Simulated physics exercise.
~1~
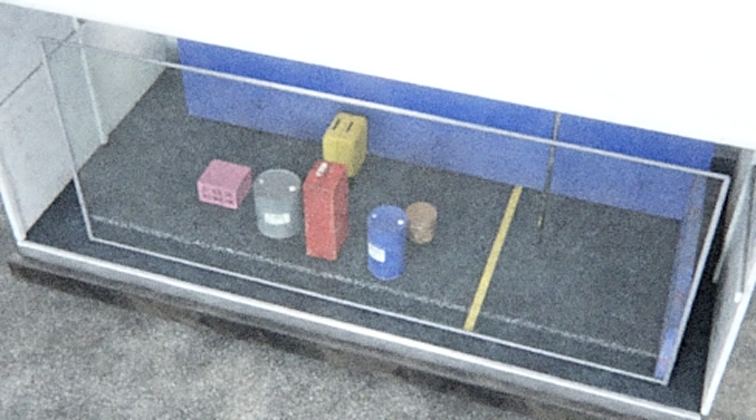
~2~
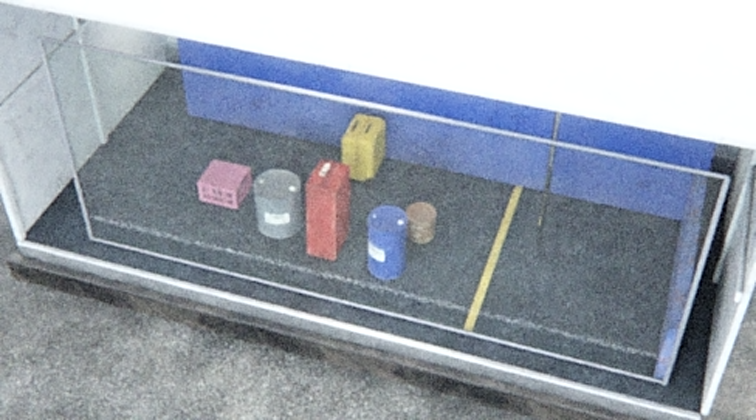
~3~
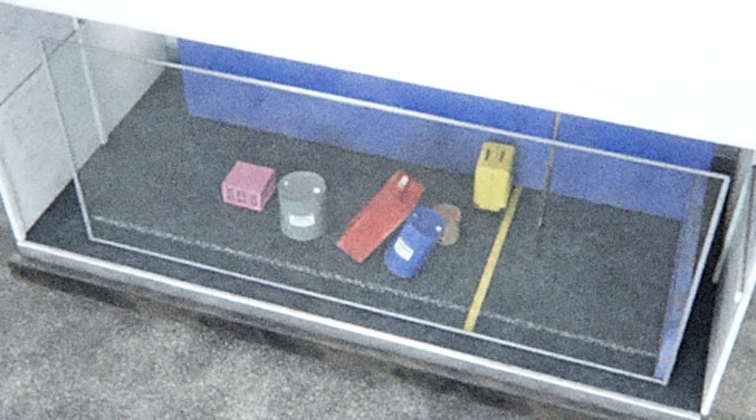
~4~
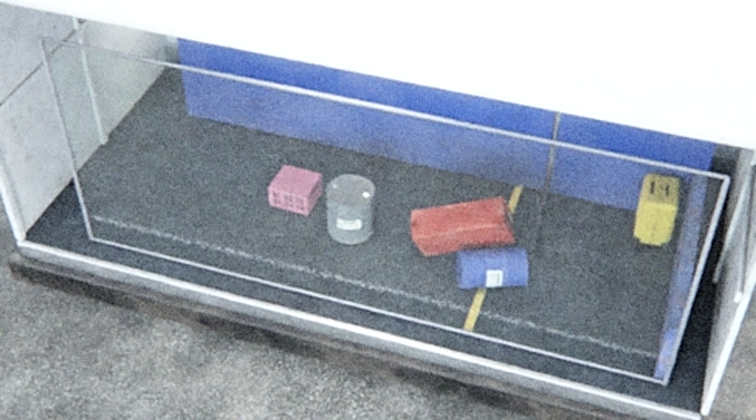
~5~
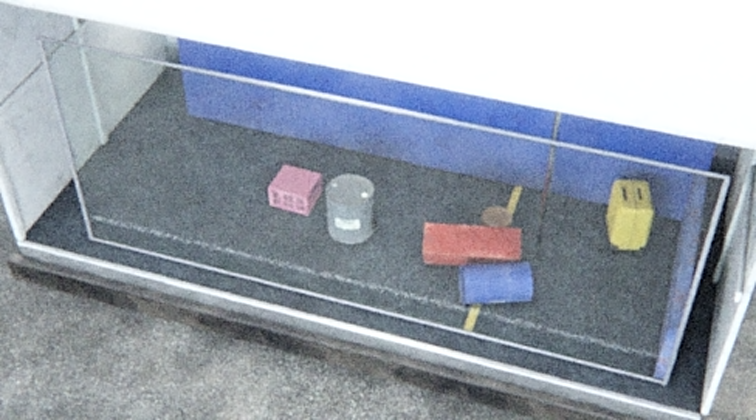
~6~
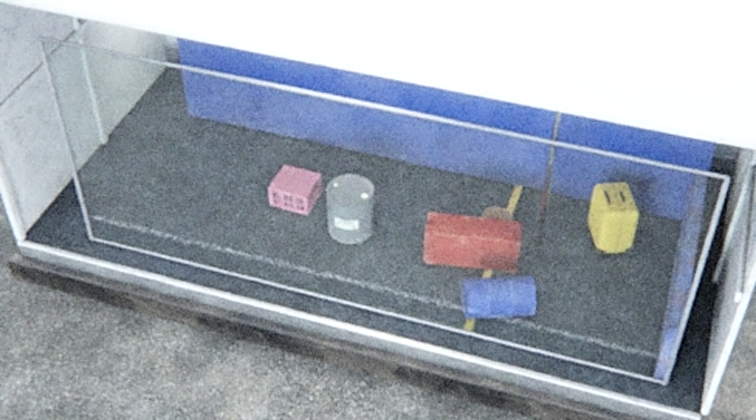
At the start, a pink crate, a grey drum, a tall red box, a blue drum, a brown bucket and a yellow wheeled case stand left of a yellow line in a clear-fronted bay. The yellow case begins rolling right, and then the other things shift that way too, the red box and blue drum tipping over. The case crosses the line and nears the right end, still upright, then rolls back a little. Finally, the red box and blue drum lie on their sides over the line, the bucket partly hidden behind the box, while the crate and grey drum stand well short.
